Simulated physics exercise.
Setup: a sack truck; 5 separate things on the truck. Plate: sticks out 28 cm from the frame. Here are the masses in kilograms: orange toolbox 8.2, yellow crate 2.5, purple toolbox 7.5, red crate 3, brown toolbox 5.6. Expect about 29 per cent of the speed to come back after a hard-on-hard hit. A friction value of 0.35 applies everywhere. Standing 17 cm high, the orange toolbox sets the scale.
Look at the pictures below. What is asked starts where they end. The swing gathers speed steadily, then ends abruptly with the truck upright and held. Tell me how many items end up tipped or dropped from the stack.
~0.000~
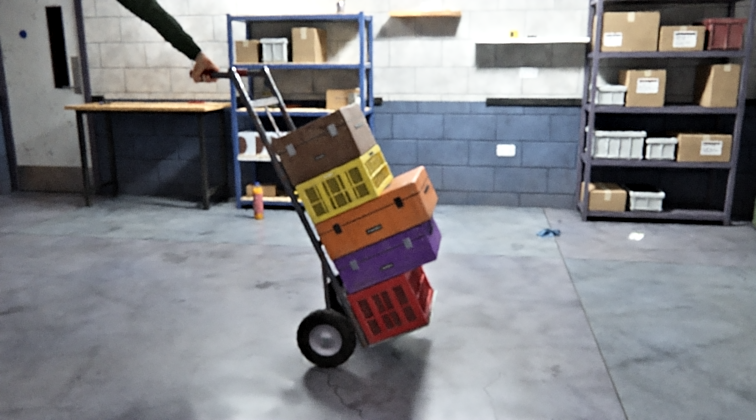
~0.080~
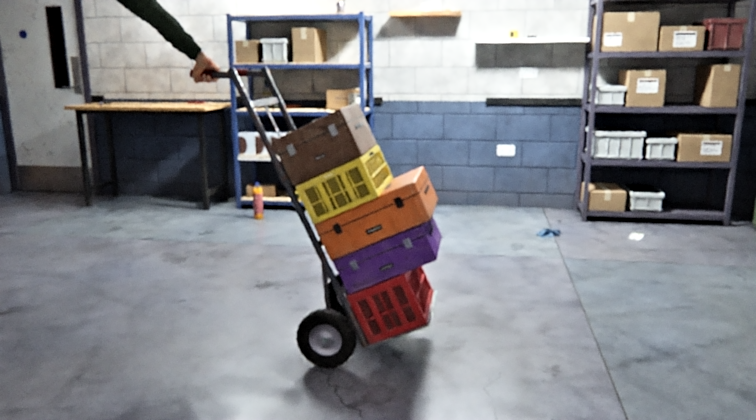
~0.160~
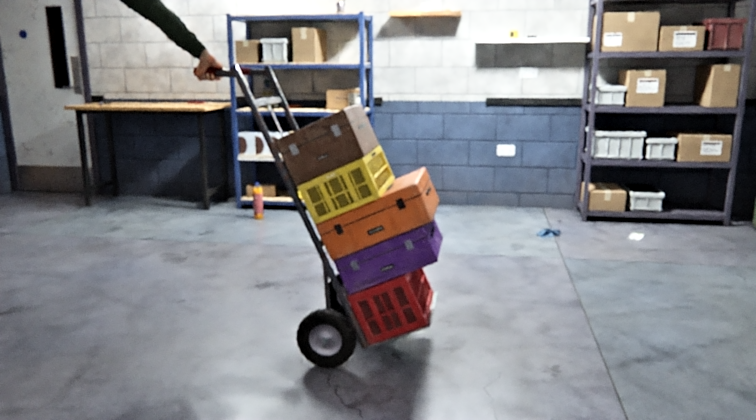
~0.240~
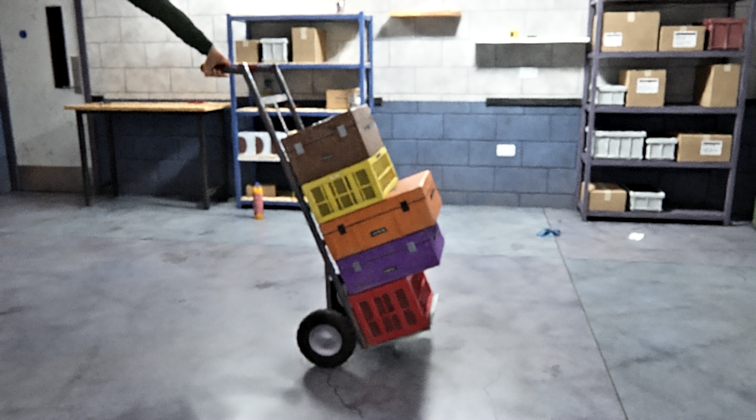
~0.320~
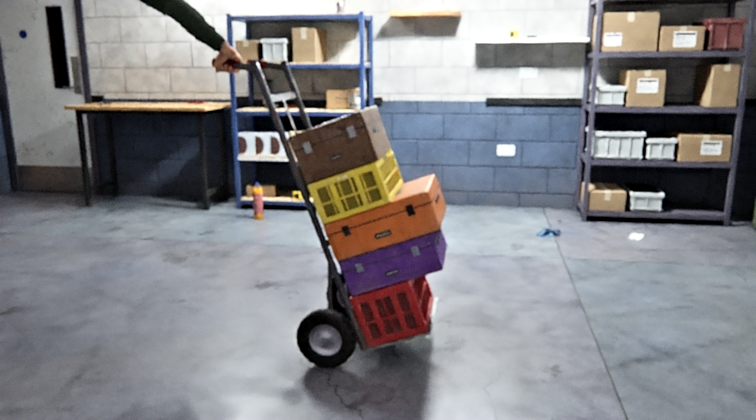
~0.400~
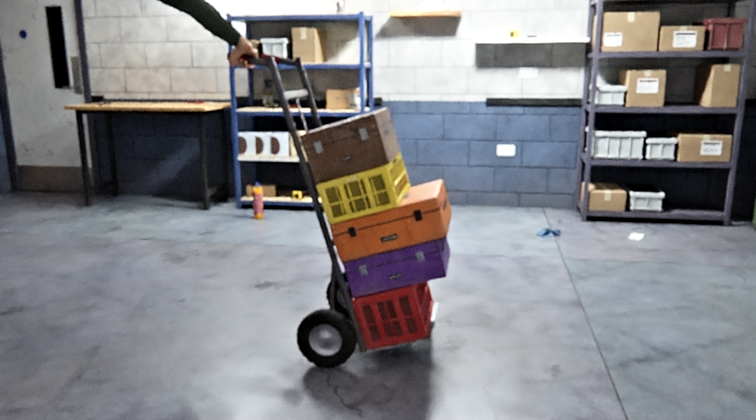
The total is three or more.
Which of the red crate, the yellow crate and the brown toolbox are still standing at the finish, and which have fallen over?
In the last frame the red crate remains up, the yellow crate does not stay up and the brown toolbox does not stay up.
After 1.20 s, truck upright; orange toolbox, yellow crate and brown toolbox now dropped from the stack; purple toolbox tipped 45° from how it sat.
After 1.50 s, truck upright; purple toolbox now dropped from the stack.
At rest (3.2 s), dropped from the stack, orange toolbox, yellow crate, purple toolbox and brown toolbox; red crate in place, give or take 10 cm. Seen from the same camera at the end, orange toolbox near (511, 304), yellow crate near (639, 348).
